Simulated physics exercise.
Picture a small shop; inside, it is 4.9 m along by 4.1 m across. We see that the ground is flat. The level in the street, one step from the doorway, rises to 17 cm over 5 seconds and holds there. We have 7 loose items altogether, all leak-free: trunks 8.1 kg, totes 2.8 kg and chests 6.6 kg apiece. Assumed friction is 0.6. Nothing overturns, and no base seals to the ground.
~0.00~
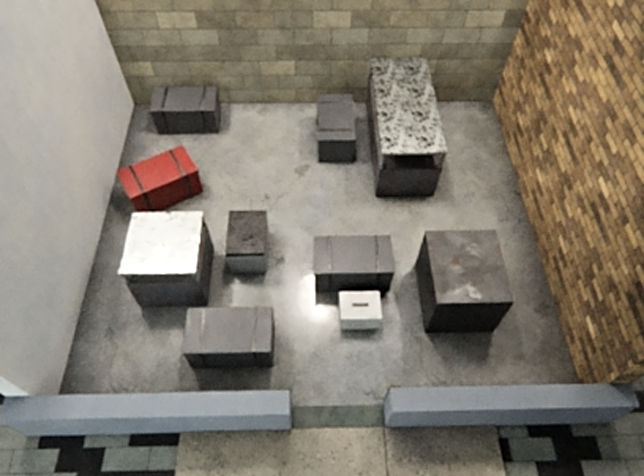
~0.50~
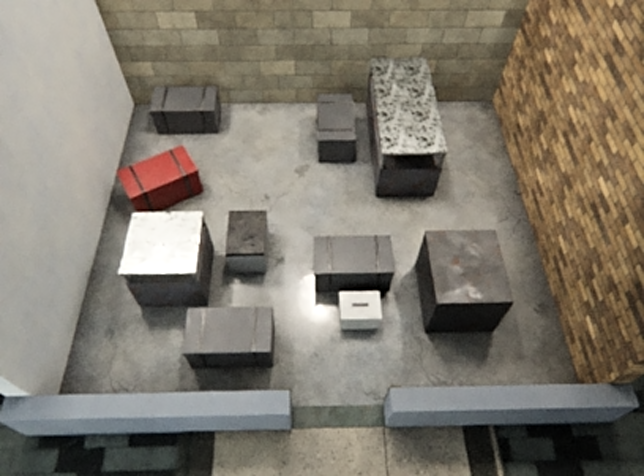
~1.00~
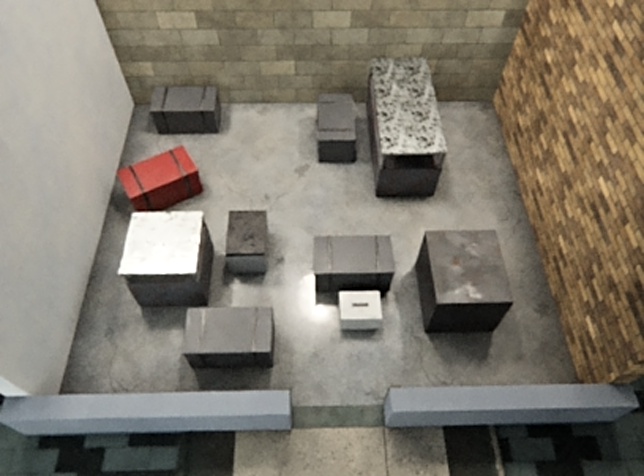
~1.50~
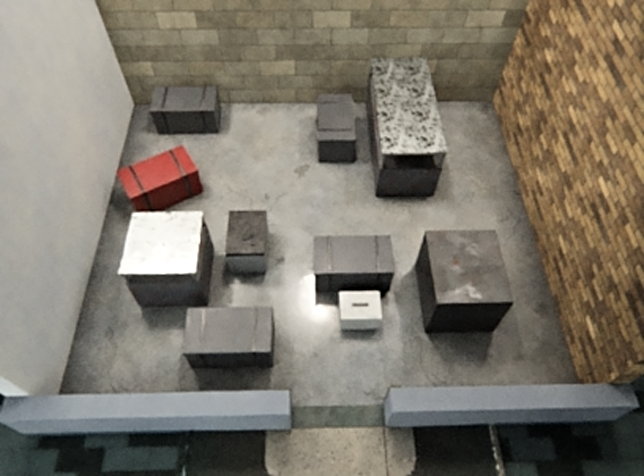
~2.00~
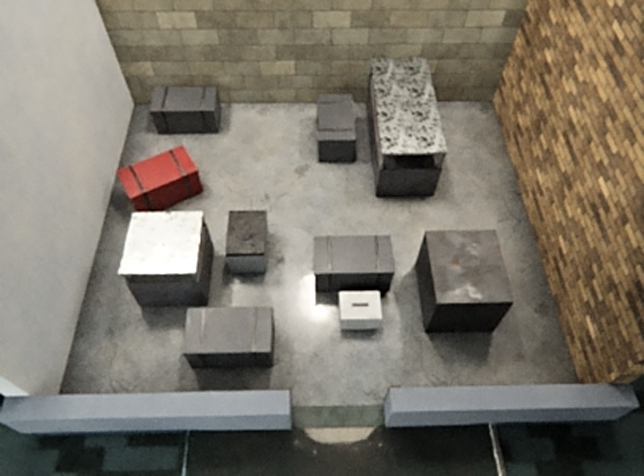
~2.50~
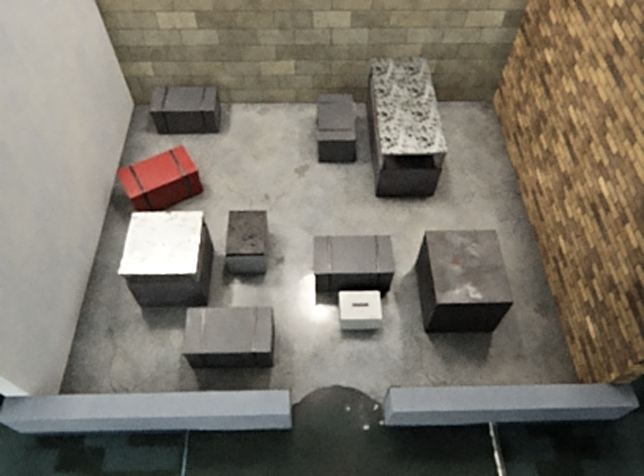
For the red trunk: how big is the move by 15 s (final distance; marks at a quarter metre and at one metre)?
Prediction: It relocates a short stretch.
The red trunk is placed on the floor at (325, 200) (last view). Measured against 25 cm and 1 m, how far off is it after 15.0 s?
I'd say it goes a long distance.
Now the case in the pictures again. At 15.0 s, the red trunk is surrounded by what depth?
Close to 6 centimetres.
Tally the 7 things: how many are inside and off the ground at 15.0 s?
I'd say 7 of them.
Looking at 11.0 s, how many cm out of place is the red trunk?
Displacement by then near 0 cm.
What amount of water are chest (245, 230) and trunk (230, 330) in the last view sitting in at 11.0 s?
Depth approx. 3 cm / 2 cm.
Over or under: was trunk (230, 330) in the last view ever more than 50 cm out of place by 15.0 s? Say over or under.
The shift stays smaller.
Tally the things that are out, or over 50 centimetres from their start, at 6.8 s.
The number by then is 2.
After 3.5 s the red trunk is near (157, 171), 0.0 m from its start, aground; 0 afloat.
After 6.8 s the red trunk is near (157, 171), 0.0 m from its start, aground; 2 afloat.
After 11.0 s the red trunk is near (157, 171), 0.0 m from its start, aground; 3 afloat.
After 15.0 s the red trunk is near (121, 202), 0.6 m from its start, afloat; 7 afloat.
